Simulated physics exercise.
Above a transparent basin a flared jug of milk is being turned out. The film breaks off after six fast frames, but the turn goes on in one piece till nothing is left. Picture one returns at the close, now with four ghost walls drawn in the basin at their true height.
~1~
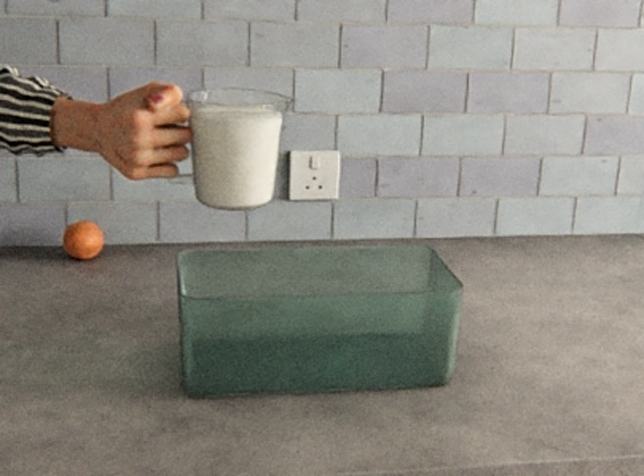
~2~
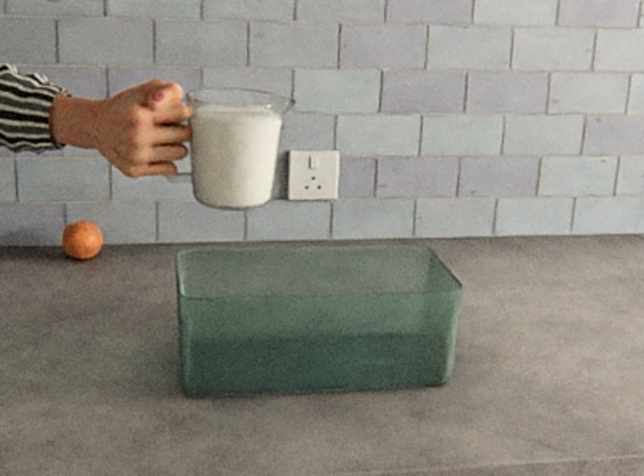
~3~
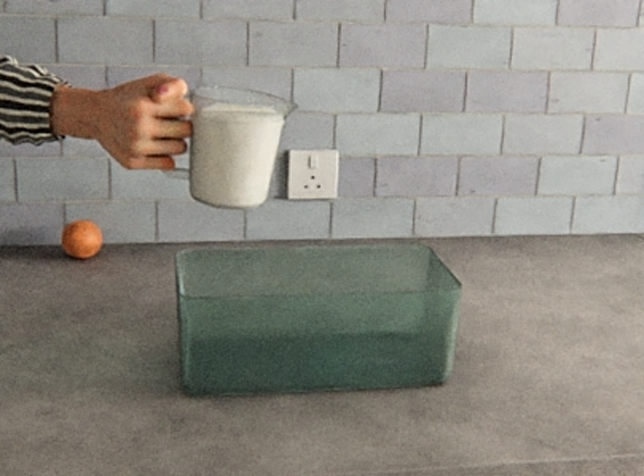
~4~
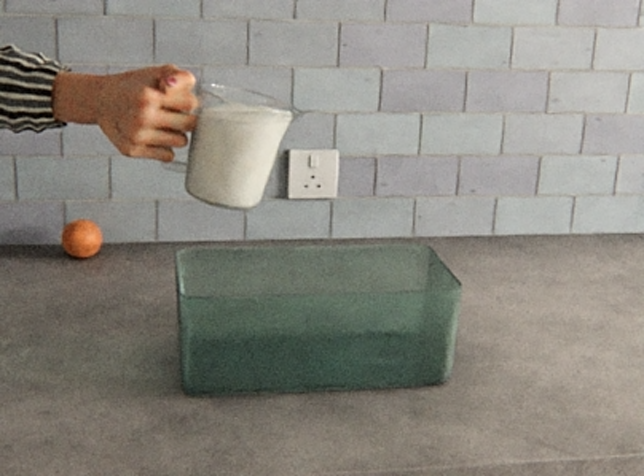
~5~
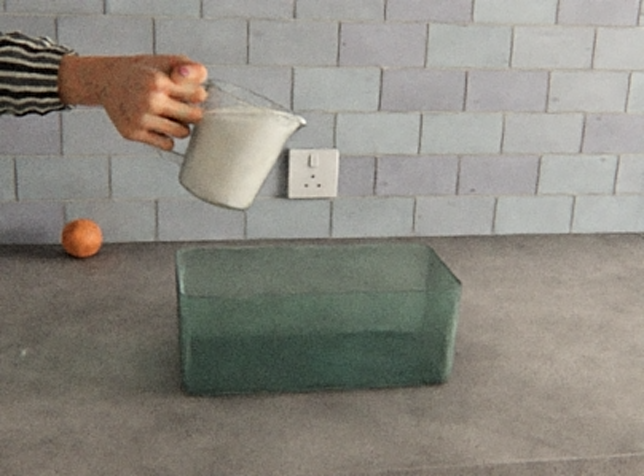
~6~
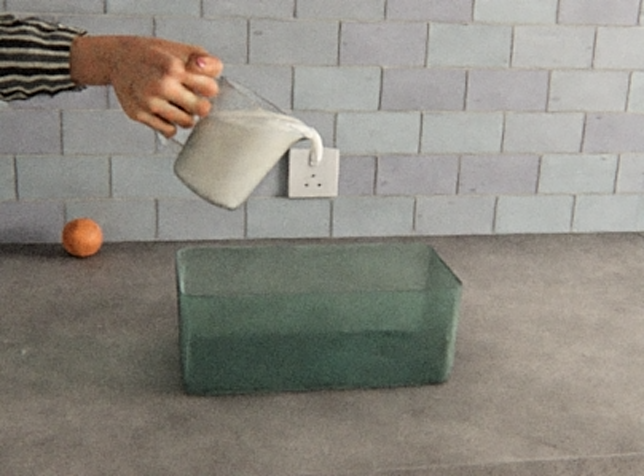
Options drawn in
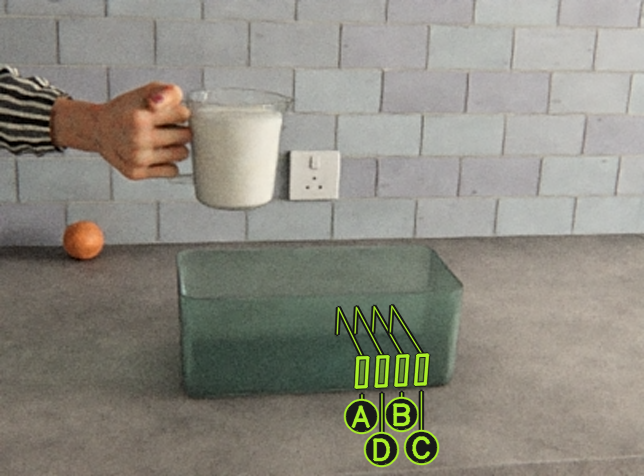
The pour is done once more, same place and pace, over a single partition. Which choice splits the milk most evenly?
I would pick slot A.
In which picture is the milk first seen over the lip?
Picture 6.
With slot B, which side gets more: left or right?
The left side.
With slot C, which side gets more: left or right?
The left one.
On the marked copy, A at (361, 394); B at (401, 392); C at (421, 391); D at (381, 393).
Choosing A, about 45 % ends left of the wall and 54 % right of it.
Choosing B, about 92 % ends left of the wall and 6 % right of it.
Choosing C, about 91 % ends left of the wall and 7 % right of it.
Choosing D, about 81 % ends left of the wall and 17 % right of it.
